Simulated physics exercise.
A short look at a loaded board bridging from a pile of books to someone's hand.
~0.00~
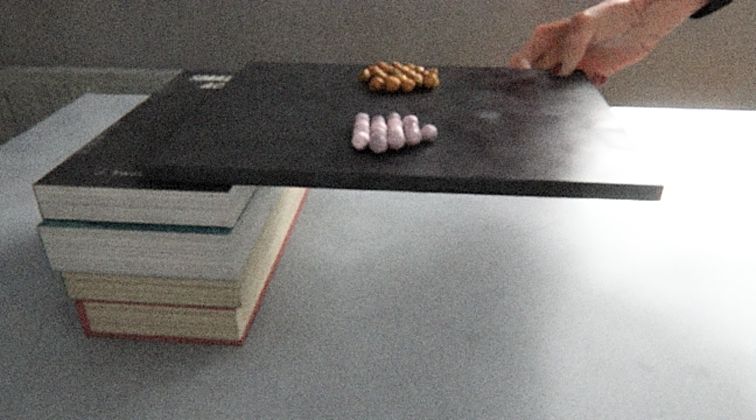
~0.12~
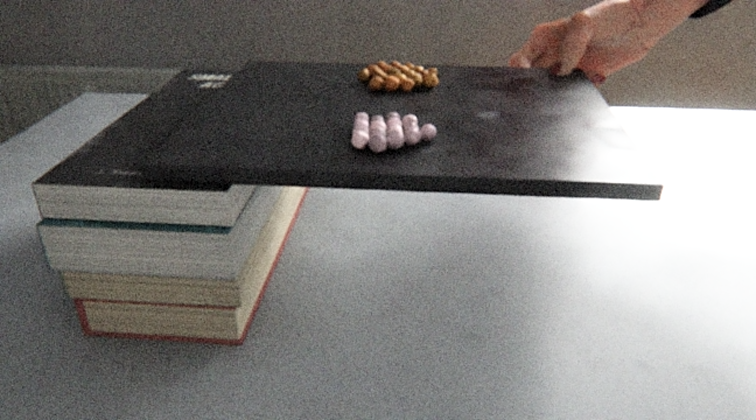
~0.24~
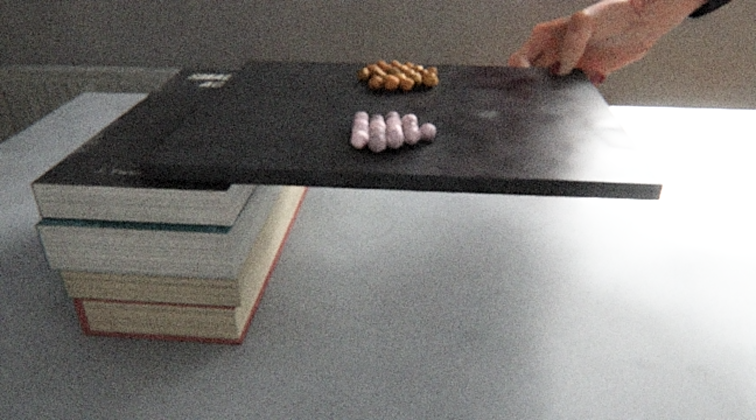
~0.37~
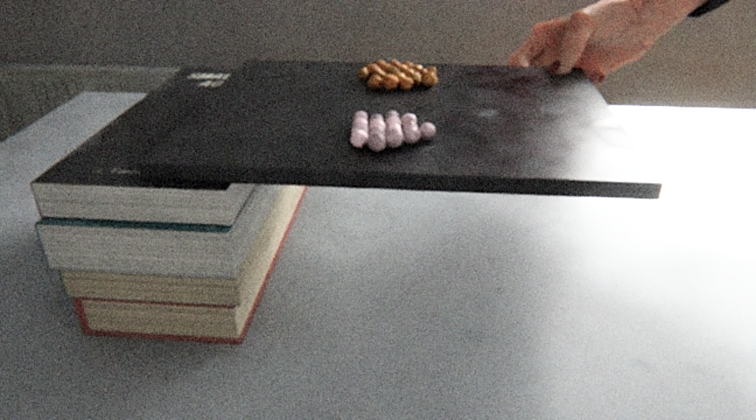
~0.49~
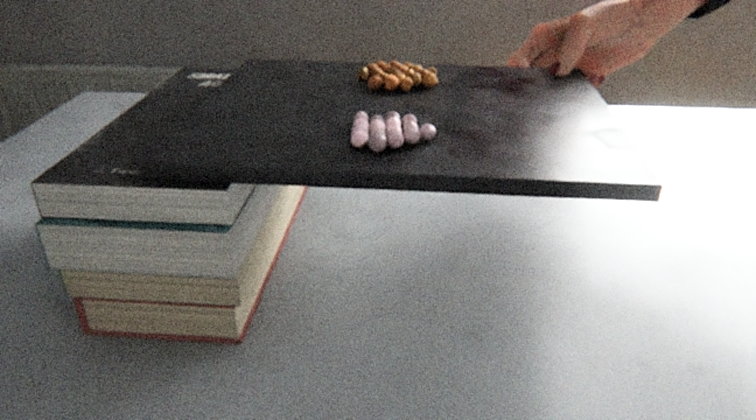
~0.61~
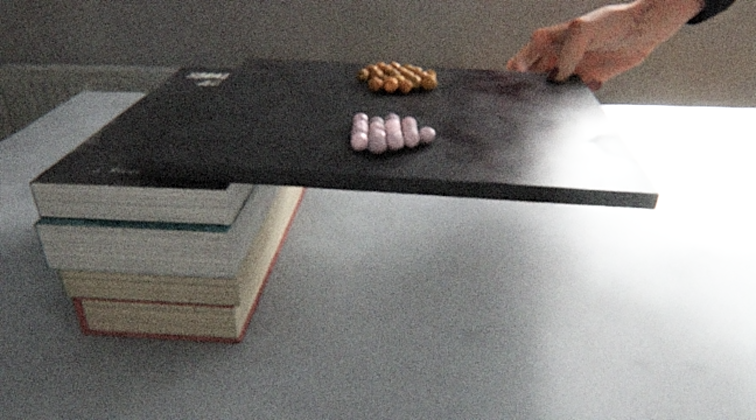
A hand holds a dark board level from a book stack, then lowers it slightly.
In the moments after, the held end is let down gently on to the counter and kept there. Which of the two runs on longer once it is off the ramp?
The longer run belongs to the front handful.
After 0.97 s, board sloping at 10°; front handful the whole lot still on the board; back handful the whole lot still on the board.
After 1.43 s, board sloping at 20°; front handful mostly less than half a board's length out; back handful the whole lot still on the board.
After 1.93 s, board resting at 29°; front handful mostly up to a board's length out; back handful mostly at the foot of the board.
In the end (3.8 s), board resting at 29°; front handful mostly more than two board lengths out, near two thirds gone off the counter; back handful mostly less than half a board's length out; the front handful has gone farther.
